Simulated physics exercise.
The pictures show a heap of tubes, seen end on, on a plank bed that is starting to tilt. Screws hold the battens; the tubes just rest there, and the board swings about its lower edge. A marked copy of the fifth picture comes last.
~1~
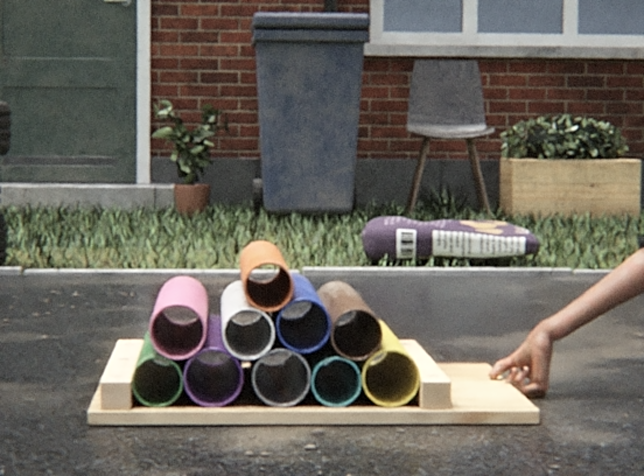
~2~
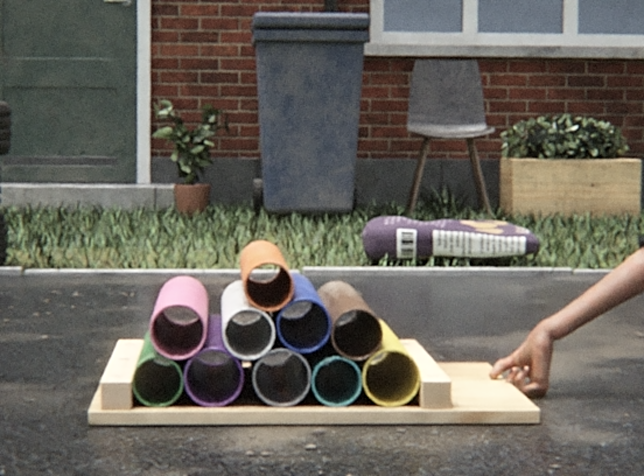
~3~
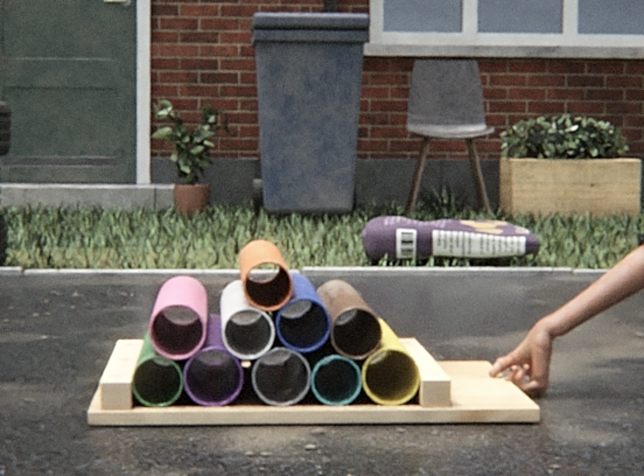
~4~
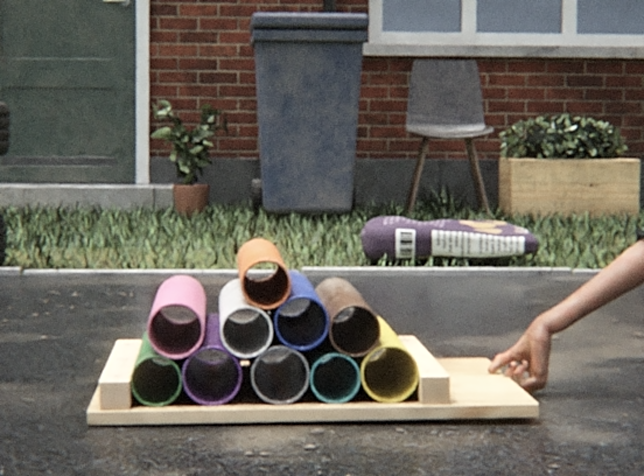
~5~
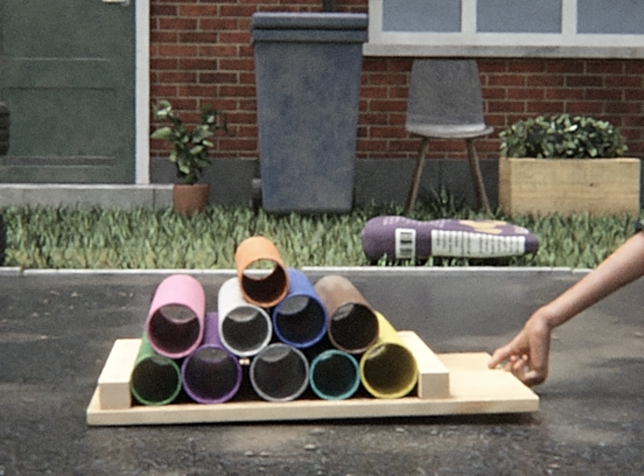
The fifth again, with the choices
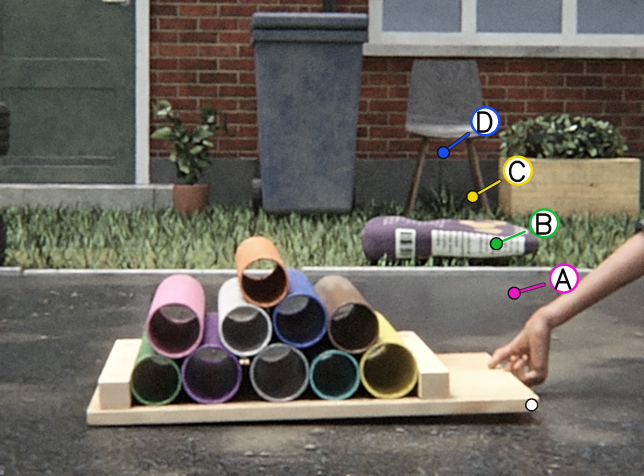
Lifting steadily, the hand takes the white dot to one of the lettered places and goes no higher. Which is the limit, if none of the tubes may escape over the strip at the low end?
Raise it to A.
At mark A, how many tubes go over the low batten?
At A the number is none.
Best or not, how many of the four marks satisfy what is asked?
One of the four.
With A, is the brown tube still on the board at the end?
Yes.
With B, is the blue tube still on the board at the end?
Yes.
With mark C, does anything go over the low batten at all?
Yes, at C.
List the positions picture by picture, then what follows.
In the first picture, grey tube (282, 378); turquoise tube (336, 382); yellow tube (391, 378).
In the second picture, yellow tube (392, 378); white tube (249, 334).
In the third picture, board (307, 378); yellow tube (391, 377); blue tube (303, 325).
In the fourth picture, board (306, 376); green tube (156, 381); purple tube (212, 376).
In the fifth picture, board (306, 373); green tube (156, 380); purple tube (211, 375).
On the marked copy, A at (514, 293); B at (496, 244); C at (472, 196); D at (443, 152); the white dot at (531, 405).
Taking A. A third of the way, board at 13°.
Two thirds of the way, board at 16°.
When it is over, board at 16°, none over the low batten.
As for the rest, B one over the low batten (pink); C five over the low batten; D five over the low batten.
